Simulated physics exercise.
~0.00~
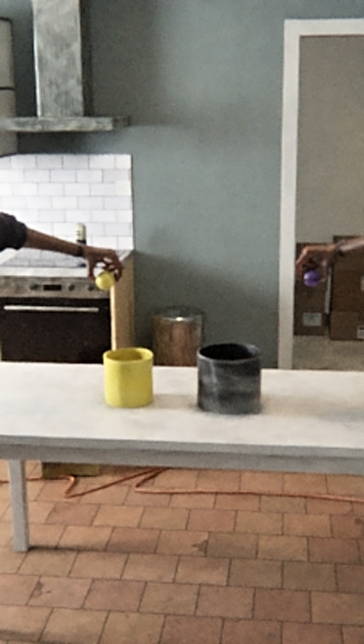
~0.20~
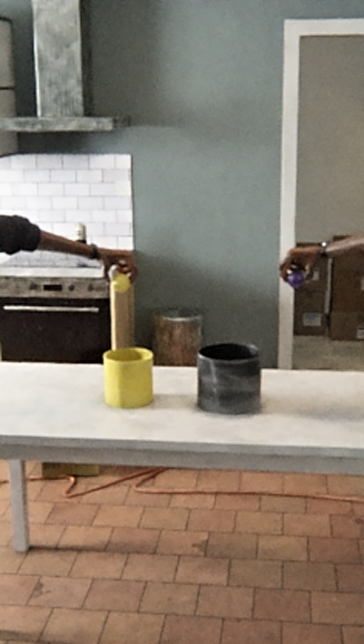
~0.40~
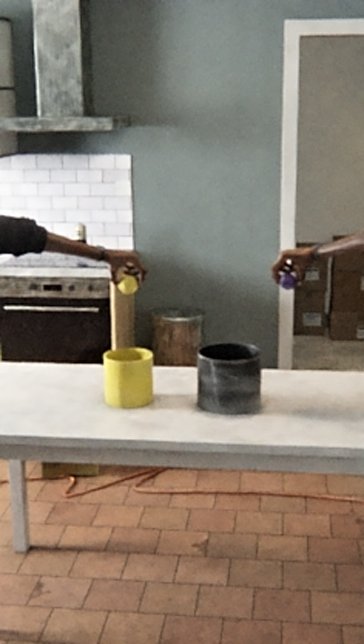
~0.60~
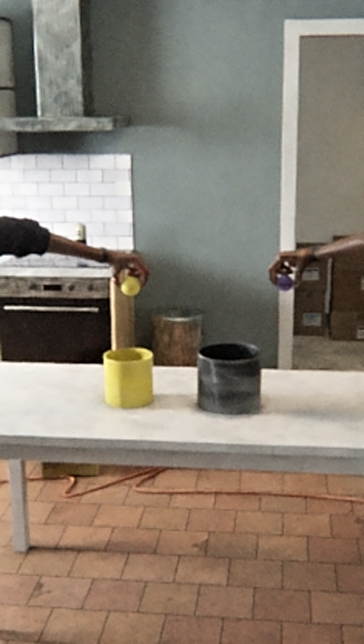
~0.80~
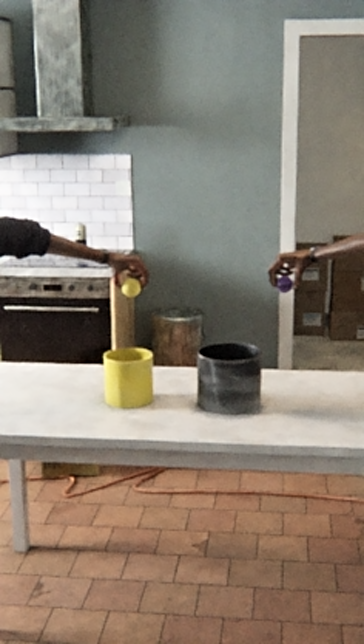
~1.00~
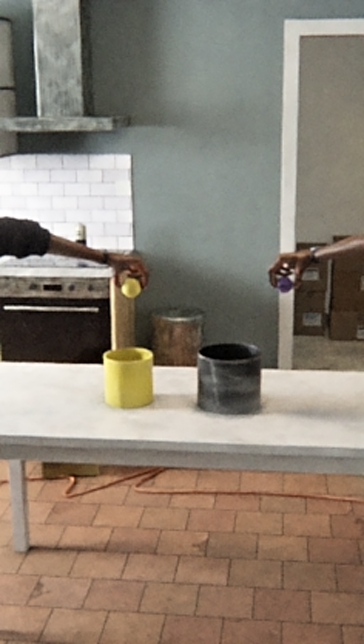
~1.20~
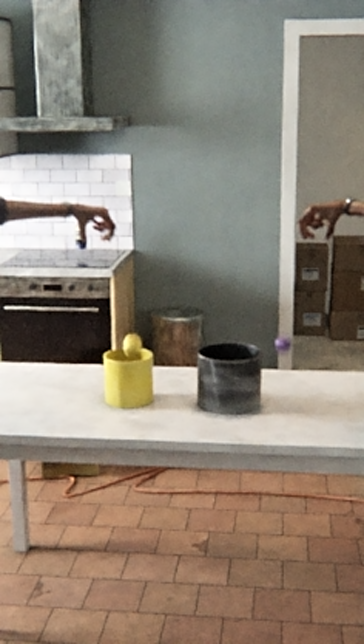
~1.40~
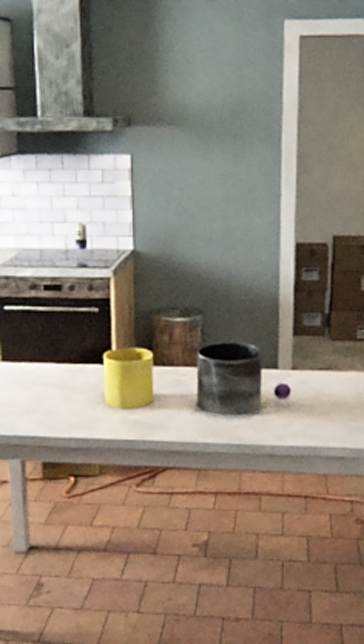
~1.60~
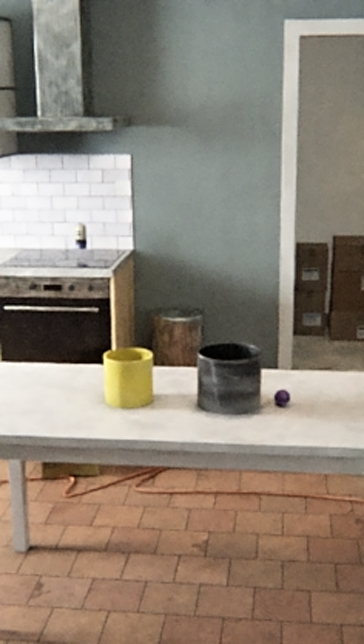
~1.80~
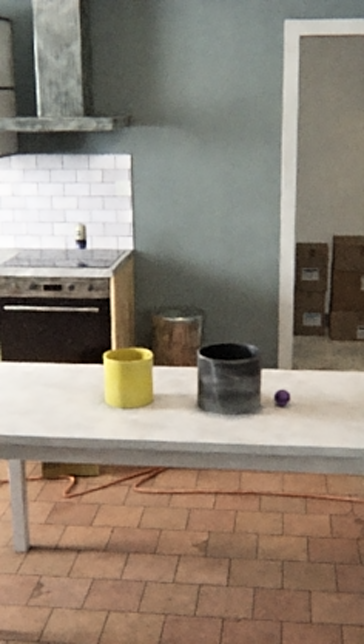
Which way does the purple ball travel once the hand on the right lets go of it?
The purple ball moves down, coming to rest on the table beside the dark grey pot.
